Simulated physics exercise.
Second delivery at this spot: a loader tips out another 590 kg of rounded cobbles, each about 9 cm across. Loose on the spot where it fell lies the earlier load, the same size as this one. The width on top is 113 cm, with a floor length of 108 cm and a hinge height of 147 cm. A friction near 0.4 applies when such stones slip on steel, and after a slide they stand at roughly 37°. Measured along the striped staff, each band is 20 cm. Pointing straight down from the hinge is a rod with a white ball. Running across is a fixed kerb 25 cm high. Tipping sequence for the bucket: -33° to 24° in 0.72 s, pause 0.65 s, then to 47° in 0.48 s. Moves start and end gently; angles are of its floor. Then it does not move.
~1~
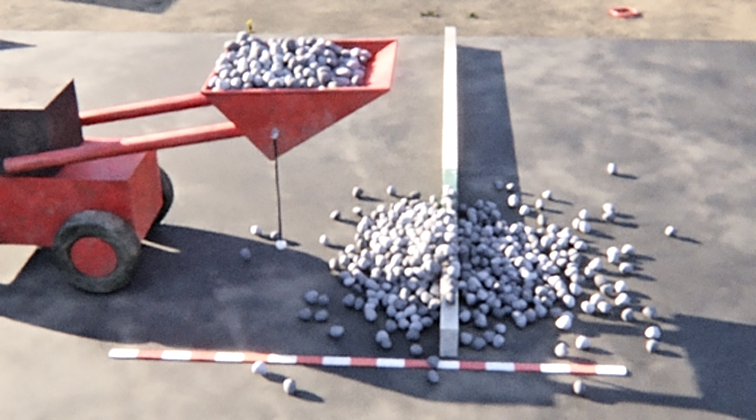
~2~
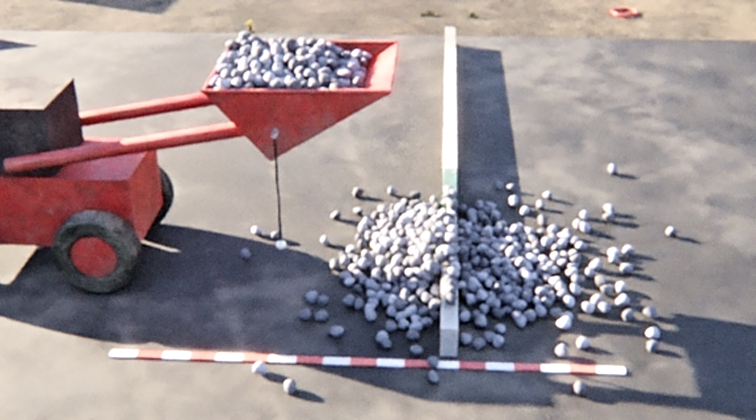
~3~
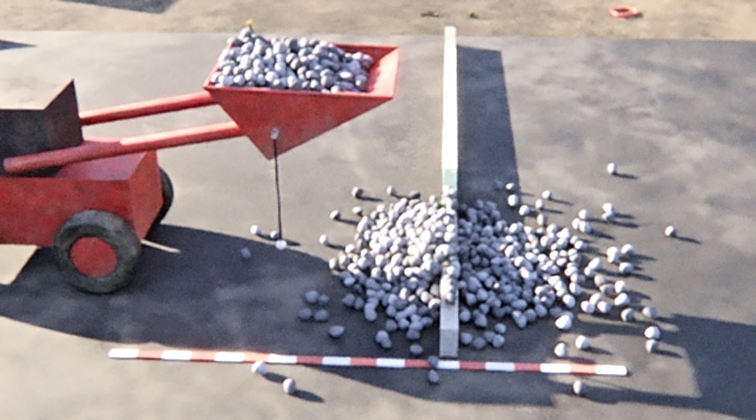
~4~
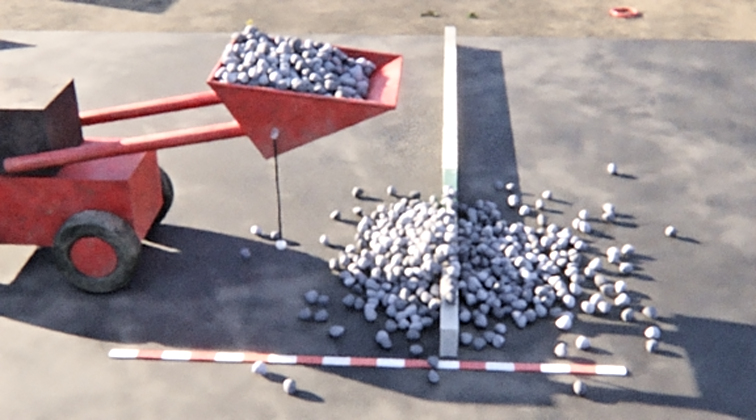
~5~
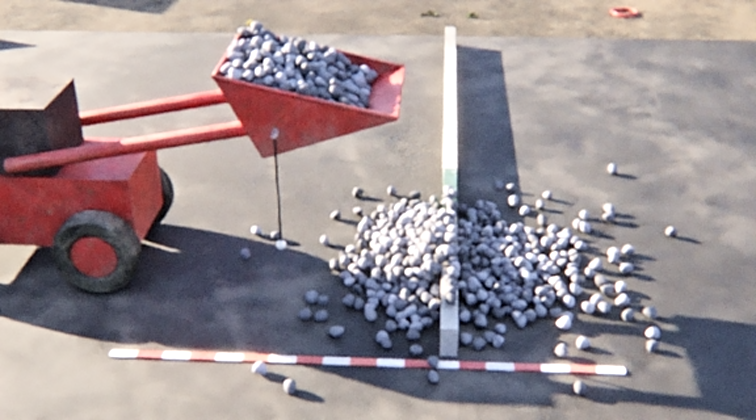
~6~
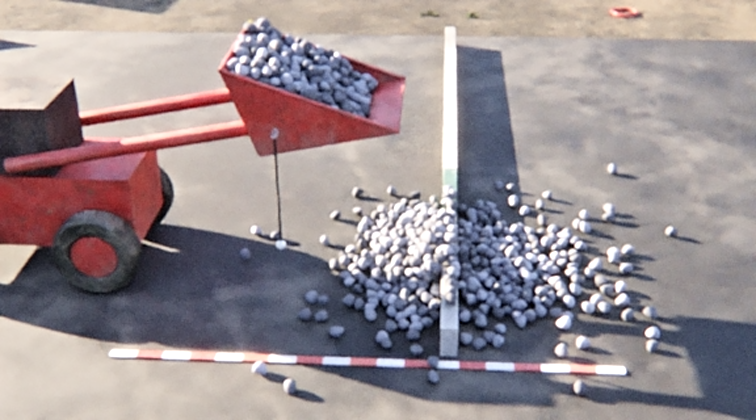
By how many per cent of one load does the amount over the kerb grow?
It grows by about 31 per cent of one load.
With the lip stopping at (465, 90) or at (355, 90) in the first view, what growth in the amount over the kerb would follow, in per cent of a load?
Some 90 percent first and 10 percent second.
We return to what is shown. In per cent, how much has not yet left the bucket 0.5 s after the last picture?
Reading: Near 95 % of the load.
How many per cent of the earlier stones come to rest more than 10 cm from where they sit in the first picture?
Roughly 15 % of them.
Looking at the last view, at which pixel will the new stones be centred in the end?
I'd point to about (414, 251).
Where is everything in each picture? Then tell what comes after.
The first picture shows lip at (390, 90), floor tilted -33°, highest stones at (288, 46). The earlier load is highest near (439, 234), 34 cm above ground level, 57 % on this side of the kerb, 43 % over the kerb.
The second picture shows lip at (390, 92), floor tilted -32°, highest stones at (283, 46).
The third picture shows lip at (393, 98), floor tilted -29°, highest stones at (286, 46).
The fourth picture shows lip at (396, 107), floor tilted -24°, highest stones at (261, 43).
In the fifth picture, the bucket is at -18°, its lip at (398, 119); the top of the load is at (257, 41).
In the sixth picture, the bucket is at -12°, its lip at (399, 132); the top of the load is at (259, 35).
Then, 0.2 s after the last picture the floor is at 15°; in per cent of one load, 100 in the bucket, 57 on this side of the kerb, 43 over the kerb; the foremost stones are at (688, 266).
Then, 0.5 s after the last picture the floor is at 24°; in per cent of one load, 96 in the bucket, 61 on this side of the kerb, 43 over the kerb; the foremost stones are at (688, 266).
Then, 2.0 s after the last picture the floor is at 47°; in per cent of one load, 0 in the bucket, 126 on this side of the kerb, 74 over the kerb; the foremost stones are at (690, 231).
Then, 4.7 s after the last picture the floor is at 47°; in per cent of one load, 0 in the bucket, 126 on this side of the kerb, 74 over the kerb; the foremost stones are at (699, 230). Net gain over the kerb, 31.
